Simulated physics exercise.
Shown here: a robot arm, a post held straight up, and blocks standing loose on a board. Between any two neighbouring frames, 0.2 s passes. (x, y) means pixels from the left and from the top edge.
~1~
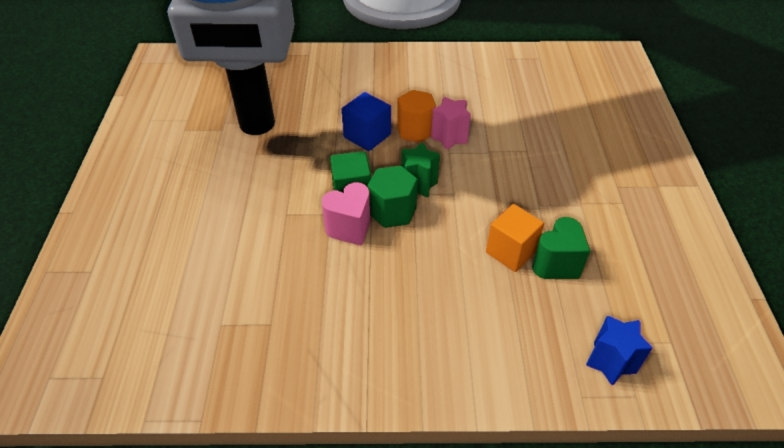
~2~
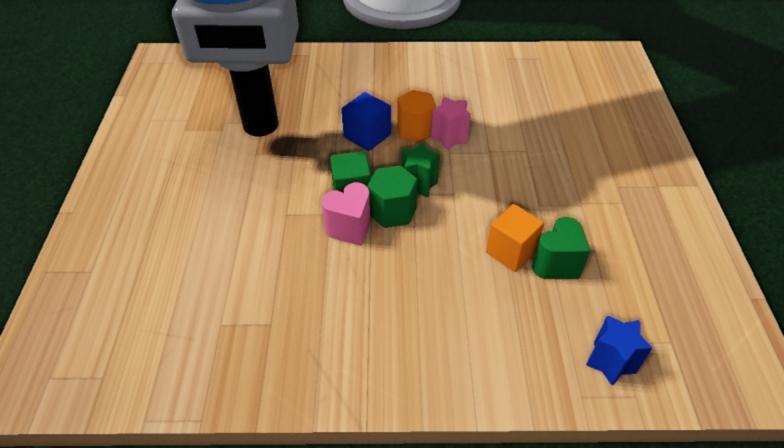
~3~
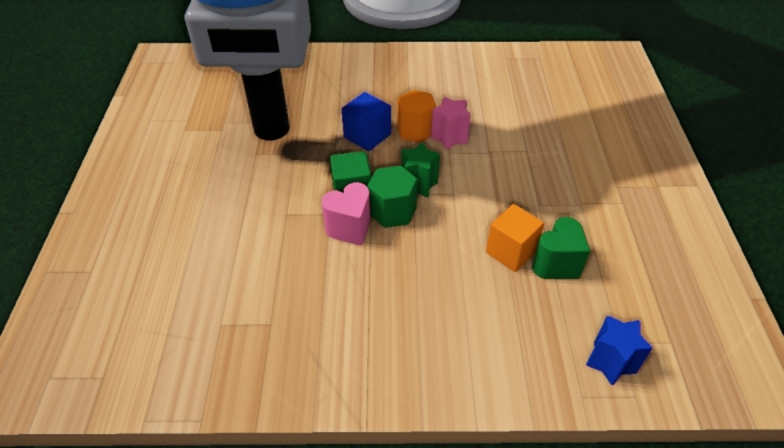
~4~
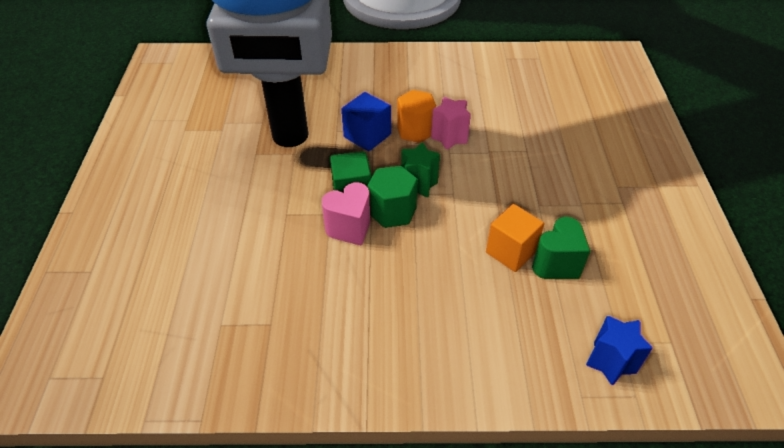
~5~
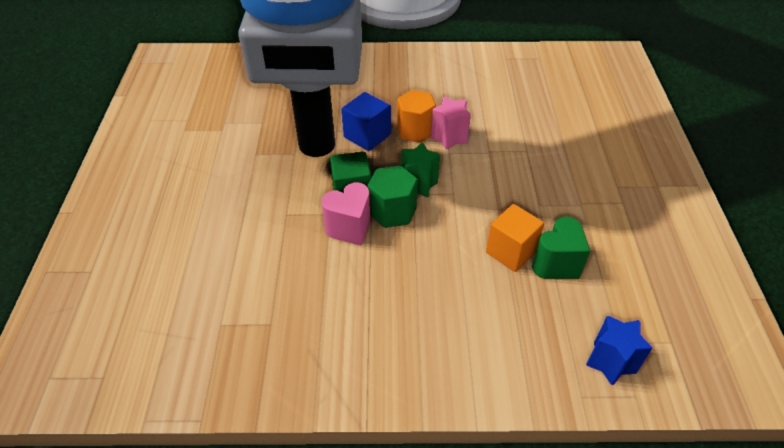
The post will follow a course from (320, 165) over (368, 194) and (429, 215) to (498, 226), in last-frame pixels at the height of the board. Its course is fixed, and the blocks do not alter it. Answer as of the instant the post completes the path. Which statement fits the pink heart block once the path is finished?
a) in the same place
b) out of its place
Choice b: Out of its place.
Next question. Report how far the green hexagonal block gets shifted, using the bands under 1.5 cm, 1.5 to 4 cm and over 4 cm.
It slides well over 4 cm.
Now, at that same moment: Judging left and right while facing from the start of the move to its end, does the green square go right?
Yes
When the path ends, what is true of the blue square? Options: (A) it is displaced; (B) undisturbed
The correct letter is B.
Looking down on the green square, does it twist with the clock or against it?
Clockwise rotation.
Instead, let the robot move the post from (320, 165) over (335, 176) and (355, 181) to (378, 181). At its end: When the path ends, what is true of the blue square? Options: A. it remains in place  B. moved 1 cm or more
The answer is A.
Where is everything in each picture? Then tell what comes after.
Lower end of the post (257, 124), tops of blocks, pink heart block (348, 199), green square (350, 164), blue square (366, 106), green hexagonal block (393, 181), orange square (518, 222), in the first frame.
Post (261, 126), blocks as before, in the second frame.
Post (272, 129), blocks as before, in the third frame.
Post (291, 136), blocks as before, in the fourth frame.
Post (317, 145), pink heart block (348, 199), green square (350, 164), blue square (366, 106), green hexagonal block (393, 181), orange square (518, 222), in the fifth frame.
The first path, step by step. One third of the way, post (368, 175); pink heart block (352, 218), turned 50° clockwise; green square (373, 192); green hexagonal block (417, 192), turned 35° anticlockwise.
Two thirds of the way, post (432, 197); pink heart block (350, 226), turned 60° clockwise; green square (379, 204), turned 25° clockwise; green hexagonal block (462, 211), turned 20° anticlockwise.
At the end, post (502, 207); pink heart block (350, 226), turned 60° clockwise; green square (379, 204), turned 25° clockwise; blue square not moved; green hexagonal block (479, 229); orange square (526, 231), turned 30° anticlockwise.
